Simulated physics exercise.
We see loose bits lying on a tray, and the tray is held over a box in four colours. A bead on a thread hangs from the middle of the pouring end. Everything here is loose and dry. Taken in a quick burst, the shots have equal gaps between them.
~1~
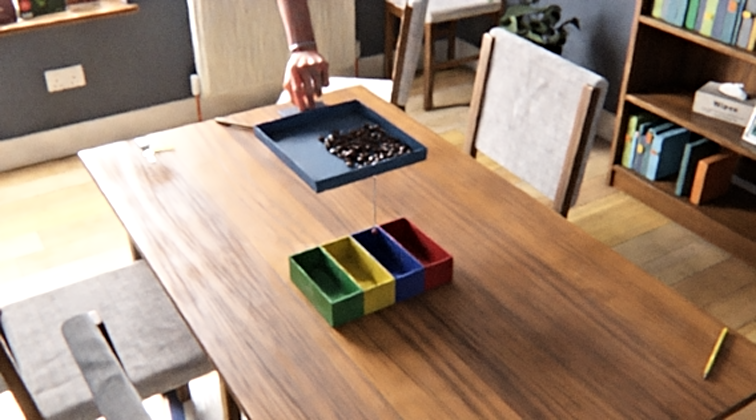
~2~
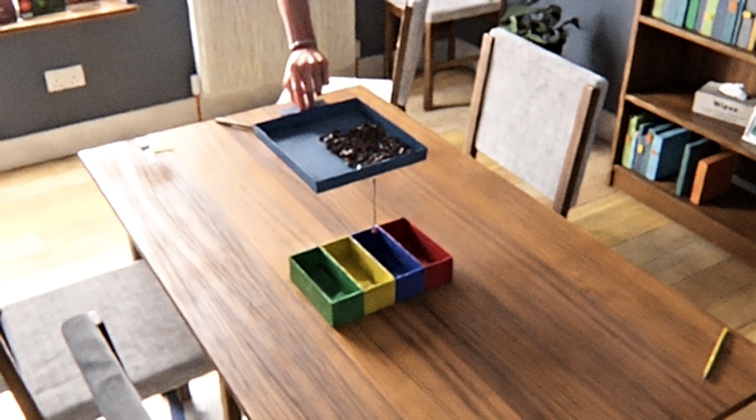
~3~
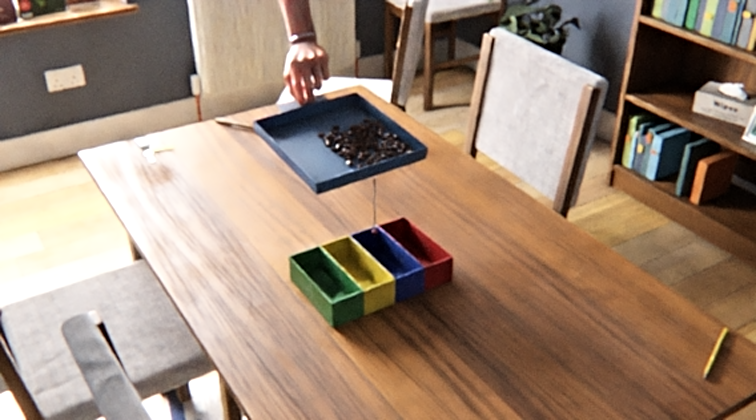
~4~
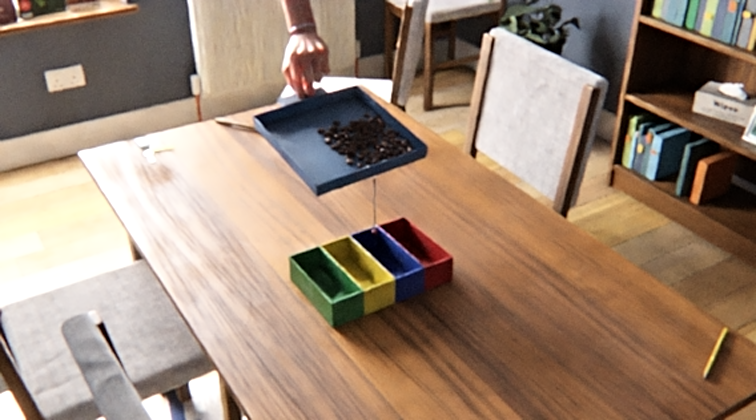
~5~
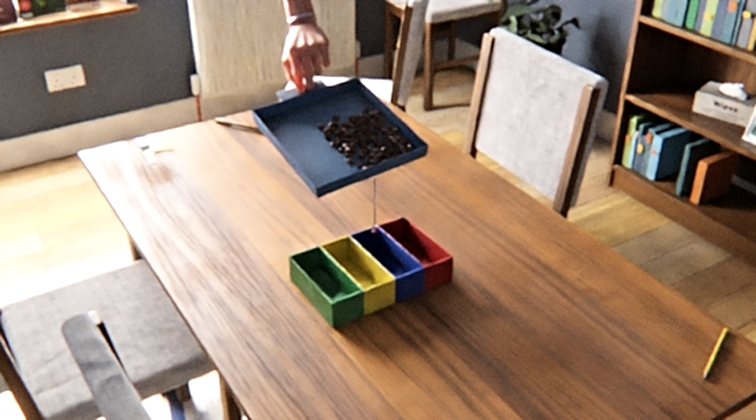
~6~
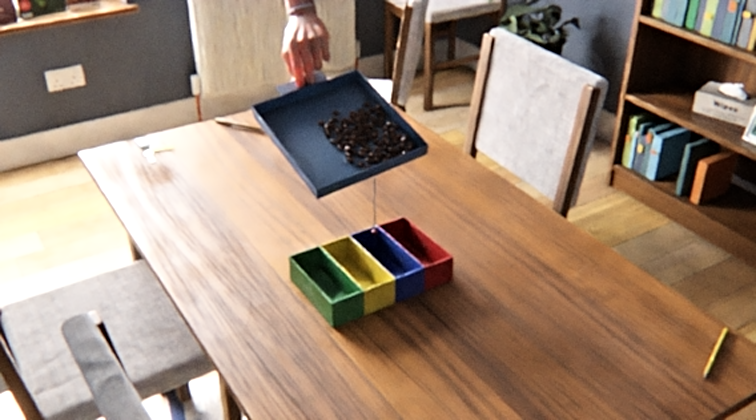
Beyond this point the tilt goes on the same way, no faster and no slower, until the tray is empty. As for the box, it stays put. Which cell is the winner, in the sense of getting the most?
Winner: Yellow.
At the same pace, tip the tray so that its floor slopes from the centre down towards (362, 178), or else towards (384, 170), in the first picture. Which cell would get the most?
First try: The cell in blue. Second try: The cell in red.
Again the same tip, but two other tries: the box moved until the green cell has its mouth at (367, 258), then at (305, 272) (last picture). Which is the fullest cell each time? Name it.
Try 1 - green; try 2 - the cell in yellow.
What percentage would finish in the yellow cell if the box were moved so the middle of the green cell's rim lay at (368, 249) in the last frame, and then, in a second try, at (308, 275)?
I'd expect some 0 percent, and then some 70 percent.
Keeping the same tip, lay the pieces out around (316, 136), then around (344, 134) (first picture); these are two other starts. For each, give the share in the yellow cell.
About 40 %, then about 50 %.
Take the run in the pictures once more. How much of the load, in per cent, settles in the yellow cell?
It comes to around 50 per cent of the load.
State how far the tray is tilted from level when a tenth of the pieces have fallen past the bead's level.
Somewhere near 90 degrees, I'd say.
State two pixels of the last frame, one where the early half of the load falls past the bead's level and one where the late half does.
Roughly (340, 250) first, then roughly (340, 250).
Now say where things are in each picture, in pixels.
Corners of the pouring end at (317, 180) and (426, 147), level; middle of the load at (368, 144), flat chocolate drops; bead on its thread at (375, 232); green cell at (348, 307); yellow cell at (379, 294); blue cell at (409, 283); red cell at (439, 271), in the first frame.
Corners of the pouring end at (317, 181) and (426, 147), level; middle of the load at (368, 143), in the second frame.
Corners of the pouring end at (317, 182) and (427, 147), tipped barely, lowest at the left corner; middle of the load at (368, 141), in the third frame.
Corners of the pouring end at (317, 184) and (427, 146), tipped a little, lowest at the left corner; middle of the load at (368, 138), in the fourth frame.
Corners of the pouring end at (317, 186) and (427, 145), tipped a little, lowest at the left corner; middle of the load at (368, 134), in the fifth frame.
Corners of the pouring end at (317, 188) and (427, 144), tipped clearly, lowest at the left corner; middle of the load at (369, 138); green cell at (348, 307); yellow cell at (379, 294); blue cell at (409, 283); red cell at (439, 271), in the sixth frame.
Soon, tray tipped steeply; all on the tray.
A while on, tray tipped right over; about two thirds on the tray; a small part in the green cell; a small part in the yellow cell; a stray few in the blue cell; a small part falling or outside the box.
Towards the end, tray tipped past a quarter turn; about half in the yellow cell; about a third in the green cell; a small part in the blue cell; a stray few falling or outside the box.
Finally, tray tipped past a quarter turn; about half in the yellow cell; about a third in the green cell; a small part in the blue cell; none in the red cell; a stray few outside the box.
